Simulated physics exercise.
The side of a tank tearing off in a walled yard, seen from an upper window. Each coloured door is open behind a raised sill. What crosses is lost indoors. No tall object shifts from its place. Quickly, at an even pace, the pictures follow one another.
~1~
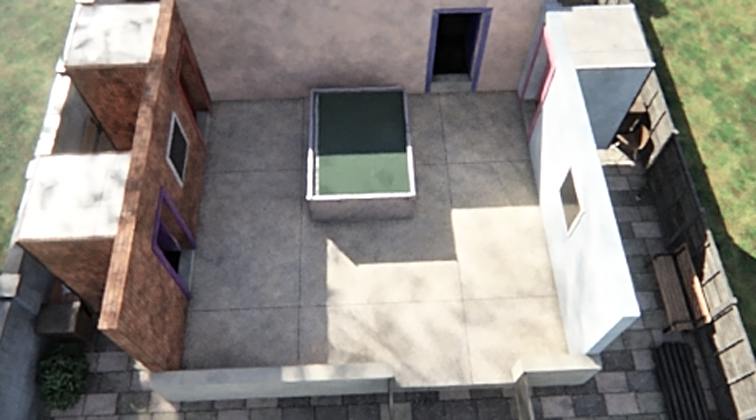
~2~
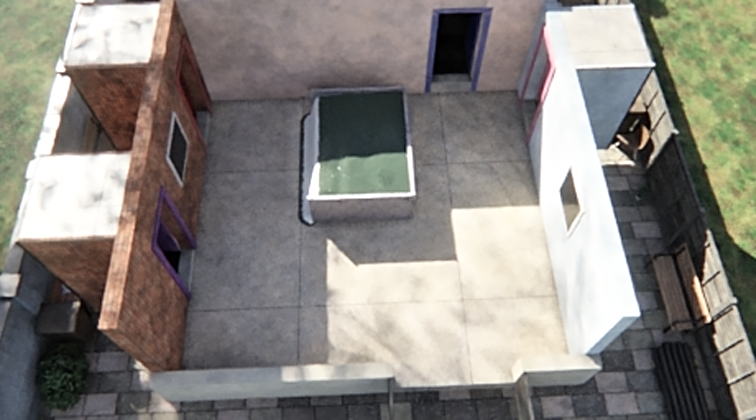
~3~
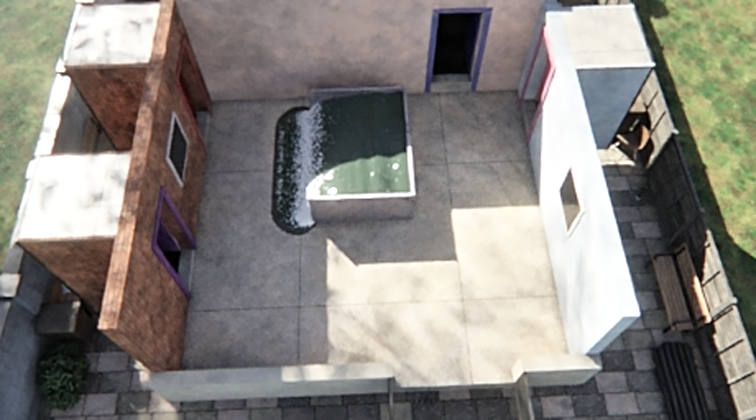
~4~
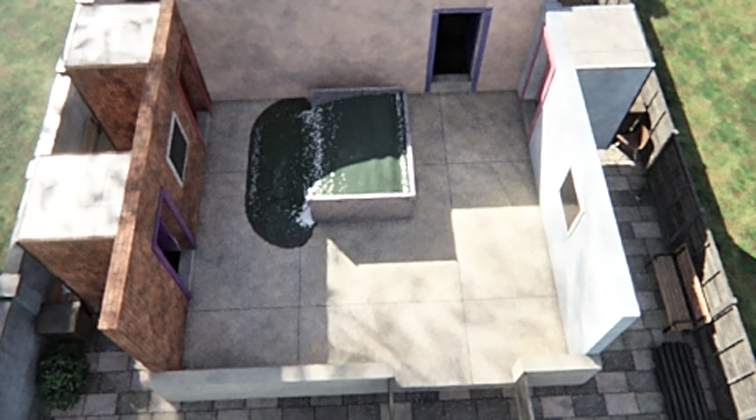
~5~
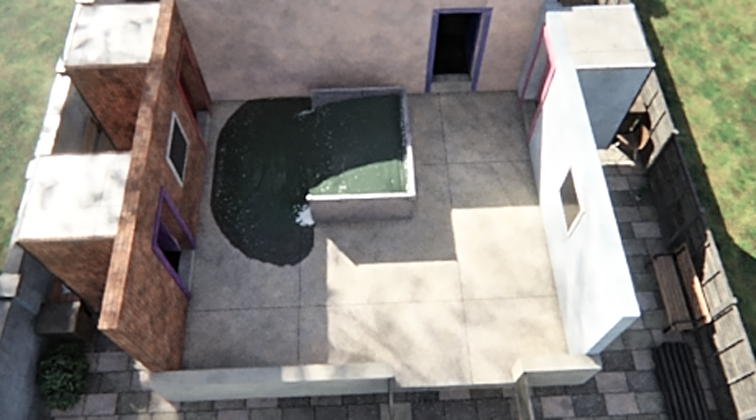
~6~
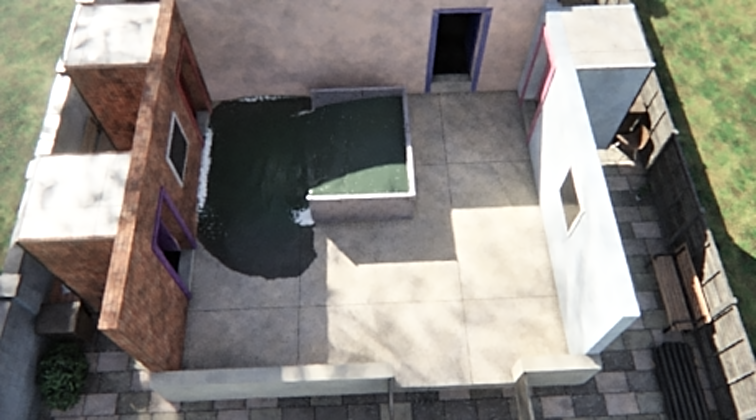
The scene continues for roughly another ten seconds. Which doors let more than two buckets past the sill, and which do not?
Here is the split: The blue door keeps it to two or fewer; the red door lets more through; the pink door keeps it to two or fewer; the purple door lets more through.
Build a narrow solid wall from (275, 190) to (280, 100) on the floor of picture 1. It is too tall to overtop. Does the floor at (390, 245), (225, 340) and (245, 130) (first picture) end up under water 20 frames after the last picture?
Log, spots one to three: Spared; swamped; swamped.
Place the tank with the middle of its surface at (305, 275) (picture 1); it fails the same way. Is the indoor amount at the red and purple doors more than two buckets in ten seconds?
My guess: The red door stays short of it, while the purple door gets past it.
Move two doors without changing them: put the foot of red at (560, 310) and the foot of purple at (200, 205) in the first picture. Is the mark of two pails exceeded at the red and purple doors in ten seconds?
Looking at it, the red door fails to reach the limit, and the purple door tops the limit.
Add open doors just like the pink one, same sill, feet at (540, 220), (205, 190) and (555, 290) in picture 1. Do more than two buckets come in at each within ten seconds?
In the listed order: Stays within it, tops the limit, stays within it.
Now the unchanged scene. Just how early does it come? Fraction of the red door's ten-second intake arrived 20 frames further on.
Near 95 per cent, give or take.
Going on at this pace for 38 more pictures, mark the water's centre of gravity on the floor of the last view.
I'd place it roughly at (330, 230).
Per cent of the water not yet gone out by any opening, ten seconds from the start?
About 80 %.
A moment on, water covers 30 % of the floor; the blue door not reached, the red door far over two buckets in, the pink door not reached, the purple door under two buckets in.
Next, water covers 30 % of the floor; the blue door not reached, the red door far over two buckets in, the pink door not reached, the purple door over two buckets in.
Then, water covers 50 % of the floor; the blue door not reached, the red door far over two buckets in, the pink door not reached, the purple door far over two buckets in.
Later, water covers 85 % of the floor; the blue door wet at the sill, nothing in, the red door far over two buckets in, the pink door wet at the sill, nothing in, the purple door far over two buckets in.
In the end, water covers 100 % of the floor; the blue door wet at the sill, nothing in, the red door far over two buckets in, the pink door wet at the sill, nothing in, the purple door far over two buckets in.
